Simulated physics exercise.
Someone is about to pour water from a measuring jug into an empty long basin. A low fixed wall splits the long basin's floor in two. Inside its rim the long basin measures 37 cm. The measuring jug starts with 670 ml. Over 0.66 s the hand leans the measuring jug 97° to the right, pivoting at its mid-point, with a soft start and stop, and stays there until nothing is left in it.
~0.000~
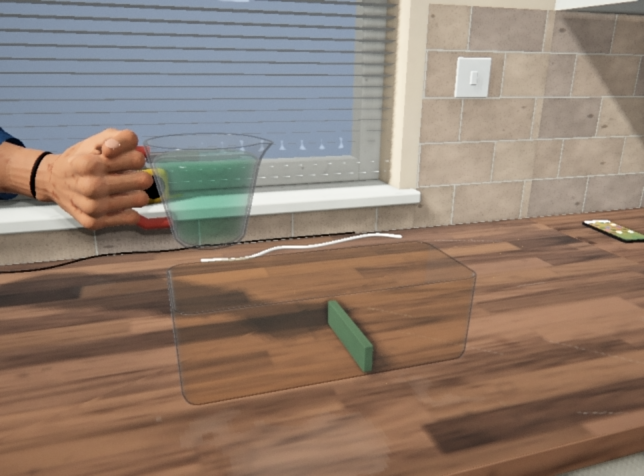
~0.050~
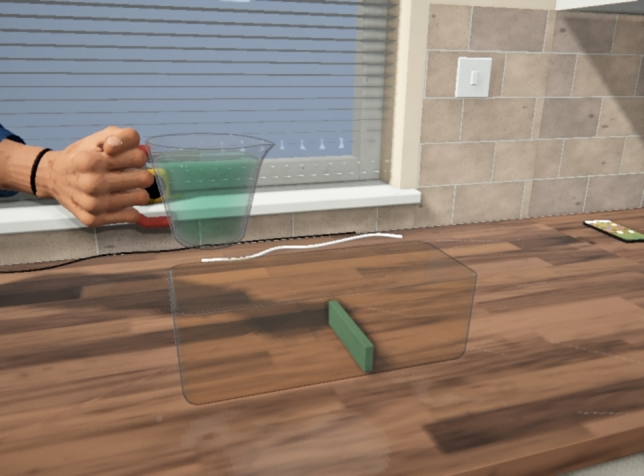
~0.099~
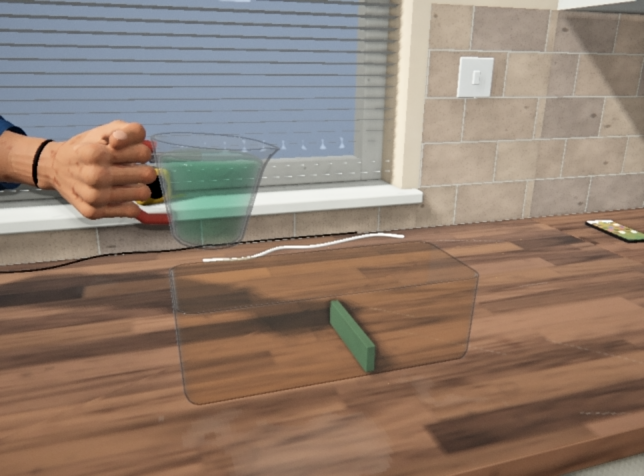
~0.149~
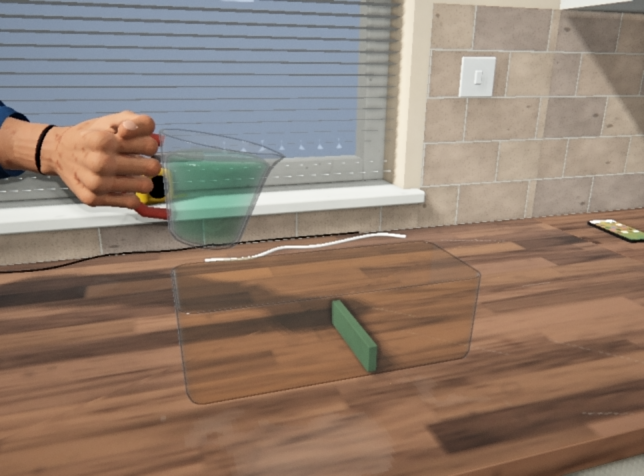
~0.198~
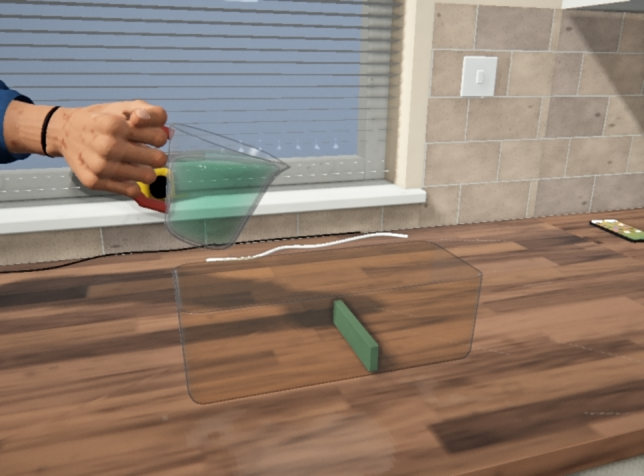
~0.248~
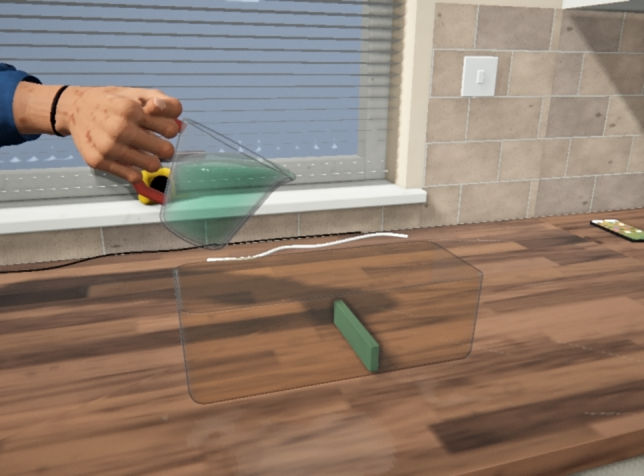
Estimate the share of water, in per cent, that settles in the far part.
About 10 per cent.
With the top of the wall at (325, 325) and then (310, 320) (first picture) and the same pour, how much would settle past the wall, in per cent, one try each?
In turn about 35 and 55 per cent.
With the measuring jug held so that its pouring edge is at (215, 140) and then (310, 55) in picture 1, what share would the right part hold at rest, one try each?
In turn about 15 and 80 per cent.
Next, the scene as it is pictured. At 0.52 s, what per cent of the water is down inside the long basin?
Near 30 in a hundred.
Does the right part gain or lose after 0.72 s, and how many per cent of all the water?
The share moves up, by some 7 per cent.
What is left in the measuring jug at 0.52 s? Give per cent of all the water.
About 48 per cent.
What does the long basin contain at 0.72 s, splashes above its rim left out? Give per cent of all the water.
About 78 per cent.
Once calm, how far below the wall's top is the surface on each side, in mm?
Some 16 mm on the left and 32 mm on the right.
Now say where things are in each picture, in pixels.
In the first picture, tilt 0°; pouring edge (273, 141); surface from (152, 158) to (257, 154); the long basin's rim runs from (170, 290) to (450, 258); the wall's top is at (349, 323).
In the second picture, tilt 1°; pouring edge (275, 142); surface from (153, 157) to (258, 154).
In the third picture, tilt 5°; pouring edge (279, 147); surface from (158, 155) to (262, 157).
In the fourth picture, tilt 12°; pouring edge (285, 155); surface from (164, 155) to (269, 159).
In the fifth picture, tilt 20°; pouring edge (291, 165); surface from (170, 158) to (278, 161).
In the sixth picture, tilt 30°; pouring edge (294, 179); surface from (173, 167) to (286, 171); 1 per cent is over the edge.
After 0.52 s the tilt is 87° and 48 per cent is still to pour, 29 is left of the wall and 0 right of it.
After 0.72 s the tilt is 97° and 10 per cent is still to pour, 75 is left of the wall and 3 right of it.
After 0.93 s the tilt is 97° and 1 per cent is still to pour, 85 is left of the wall and 9 right of it.
After 1.16 s the tilt is 97° and 0 per cent is still to pour, 85 is left of the wall and 10 right of it.
In the end 85 per cent lies left of the wall, 10 right of it and 5 outside.
